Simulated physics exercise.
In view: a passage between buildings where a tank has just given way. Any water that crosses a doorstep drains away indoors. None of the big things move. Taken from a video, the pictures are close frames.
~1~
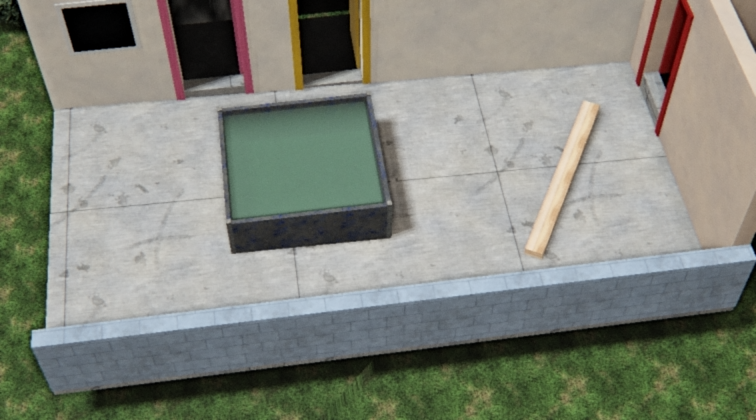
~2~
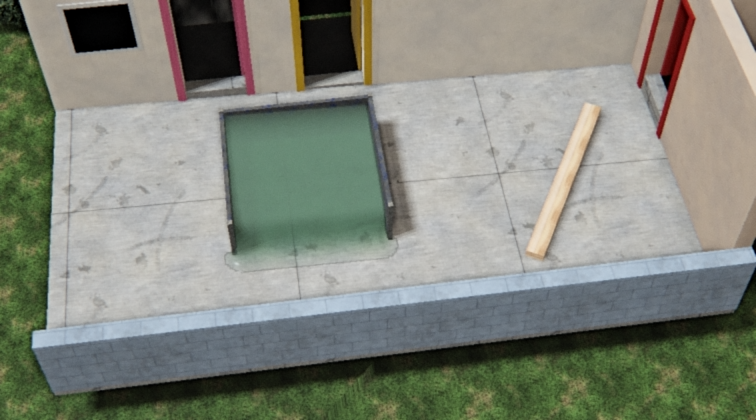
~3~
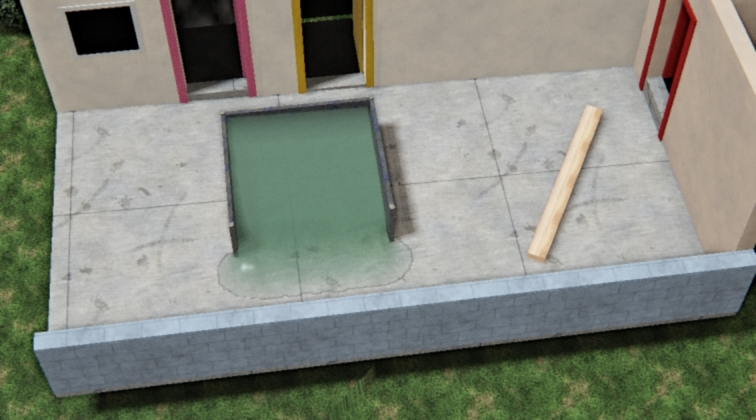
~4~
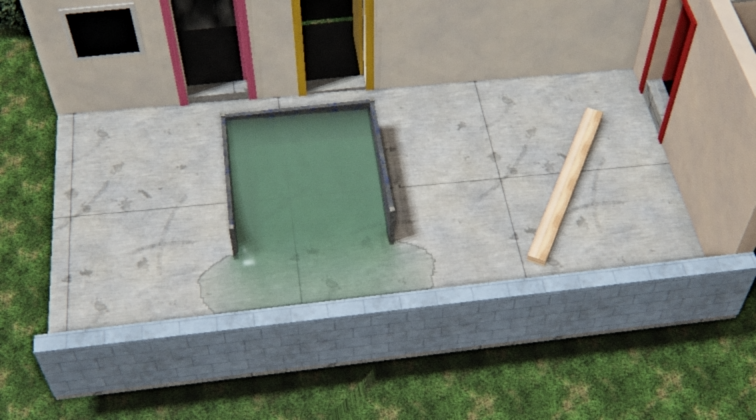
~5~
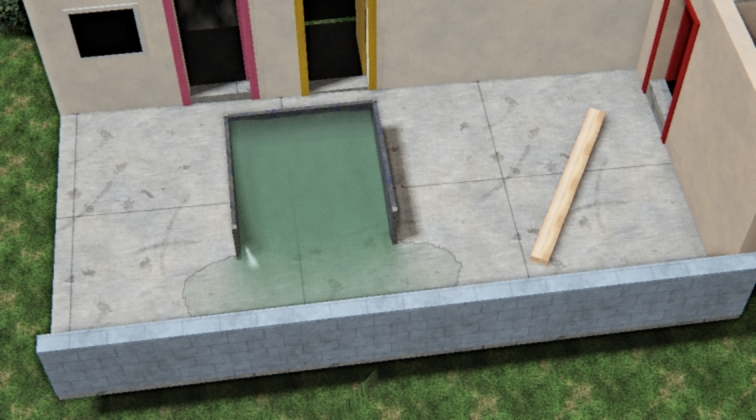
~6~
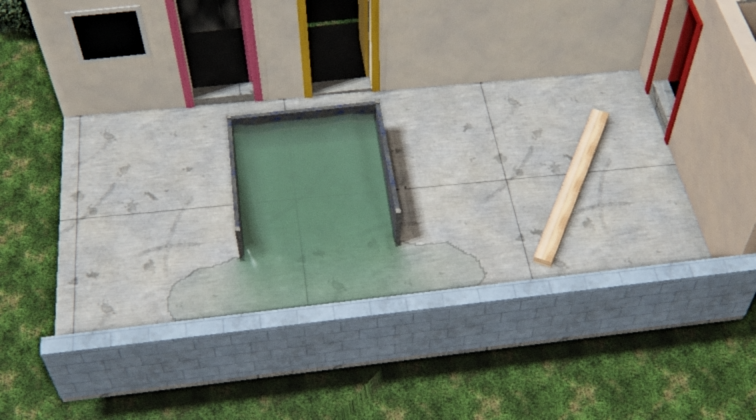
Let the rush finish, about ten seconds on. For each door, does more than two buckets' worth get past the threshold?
Door by door: The red door - no; the yellow door - no; the pink door - no.
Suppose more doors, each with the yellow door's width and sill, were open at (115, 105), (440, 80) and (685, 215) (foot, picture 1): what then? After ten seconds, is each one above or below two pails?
Stays within it; stays within it; exceeds it.
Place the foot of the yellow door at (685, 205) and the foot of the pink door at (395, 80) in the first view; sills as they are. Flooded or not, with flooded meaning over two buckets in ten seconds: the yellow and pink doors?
My take: The yellow door exceeds the limit while the pink door stays inside the limit.
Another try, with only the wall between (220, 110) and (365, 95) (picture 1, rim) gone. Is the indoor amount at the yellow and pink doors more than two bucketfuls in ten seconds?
Yellow door: Above; pink door: Above.
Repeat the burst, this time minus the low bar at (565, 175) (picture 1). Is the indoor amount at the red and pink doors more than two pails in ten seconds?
My reading: The red door lets less in, the pink door stays under.
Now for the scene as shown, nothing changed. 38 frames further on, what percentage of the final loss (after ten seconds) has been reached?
It comes to around 95 per cent.
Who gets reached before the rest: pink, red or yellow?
That's the red-painted one.
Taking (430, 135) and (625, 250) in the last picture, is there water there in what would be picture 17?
Same order as asked: Dry as before, drenched.
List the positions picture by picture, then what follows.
In the first frame, still water in the water tank at (302, 159).
In the second frame, the front is at (229, 256), out from the gap at (312, 235).
In the third frame, water pours out at (314, 239) and has run to (227, 280).
In the fourth frame, water pours out at (314, 242) and has run to (424, 282).
In the fifth frame, the front is at a hidden place, out from the gap at (317, 242).
In the sixth frame, water pours out at (320, 244) and has run to a hidden place.
A moment on, water covers 20 % of the floor; the red door not reached, the yellow door not reached, the pink door not reached.
Next, water covers 35 % of the floor; the red door not reached, the yellow door not reached, the pink door not reached.
Then, water covers 60 % of the floor; the red door wet at the sill, nothing in, the yellow door not reached, the pink door not reached.
Later, water covers 75 % of the floor; the red door wet at the sill, nothing in, the yellow door not reached, the pink door wet at the sill, nothing in.
In the end, water covers 75 % of the floor; the red door wet at the sill, nothing in, the yellow door under two buckets in, the pink door wet at the sill, nothing in.
